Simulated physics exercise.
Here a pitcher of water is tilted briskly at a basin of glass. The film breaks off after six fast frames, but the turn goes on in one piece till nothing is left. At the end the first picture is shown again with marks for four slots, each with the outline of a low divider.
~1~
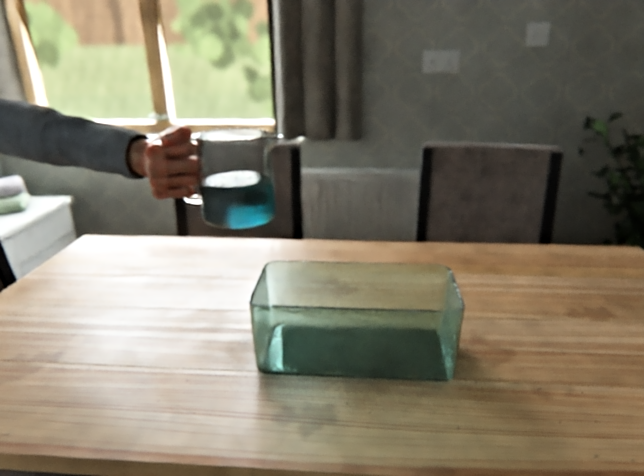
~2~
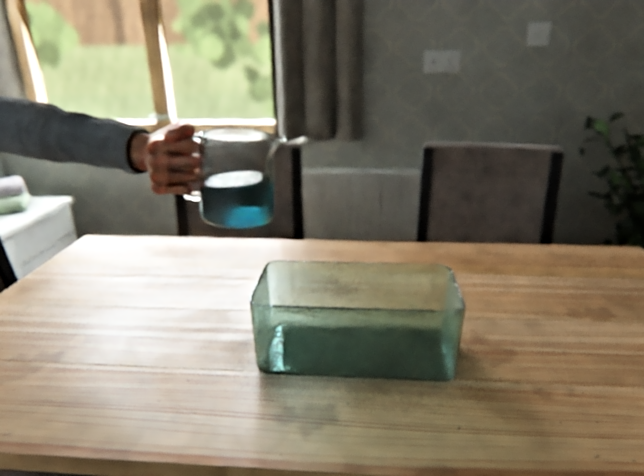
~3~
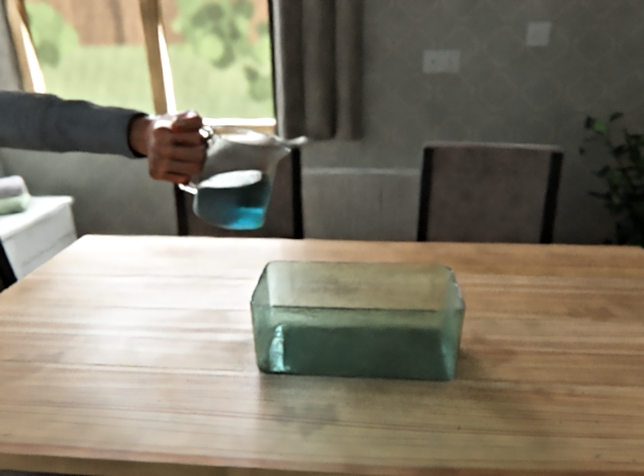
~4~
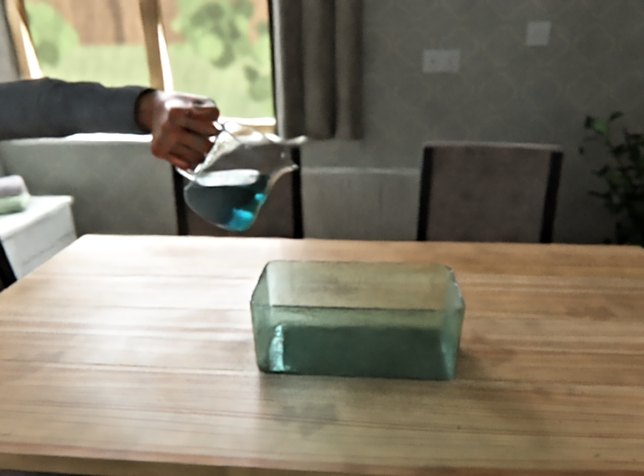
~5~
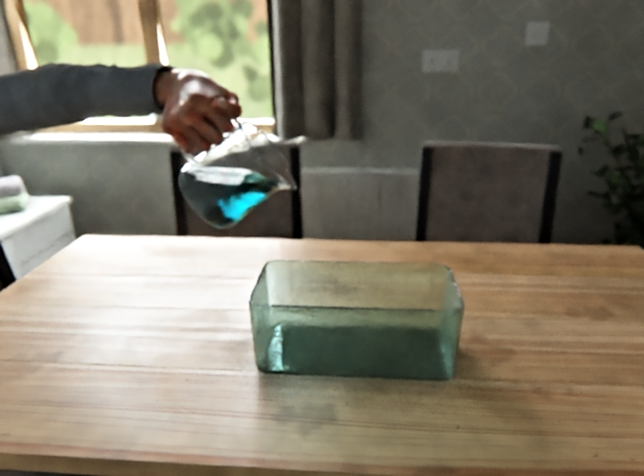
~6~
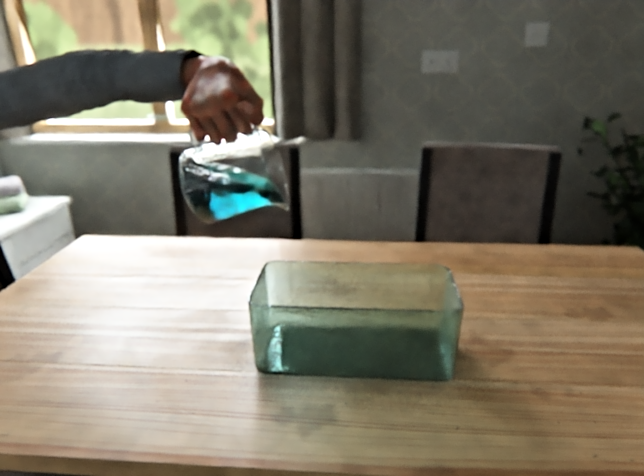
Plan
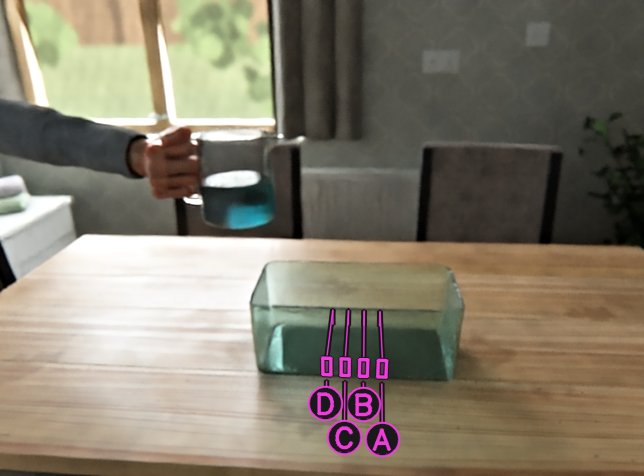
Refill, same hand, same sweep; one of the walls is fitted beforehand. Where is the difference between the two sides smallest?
D.
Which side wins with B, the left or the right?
The left side.
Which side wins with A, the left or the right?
The left side.
In magenta, A at (381, 383); B at (363, 382); C at (344, 381); D at (326, 381).
For slot A, about 75 % ends left of the wall and 18 % right of it; 7 % is lost outside.
For slot B, about 80 % ends left of the wall and 13 % right of it; 7 % is lost outside.
For slot C, about 75 % ends left of the wall and 14 % right of it; 12 % is lost outside.
For slot D, about 56 % ends left of the wall and 41 % right of it; 3 % is lost outside.
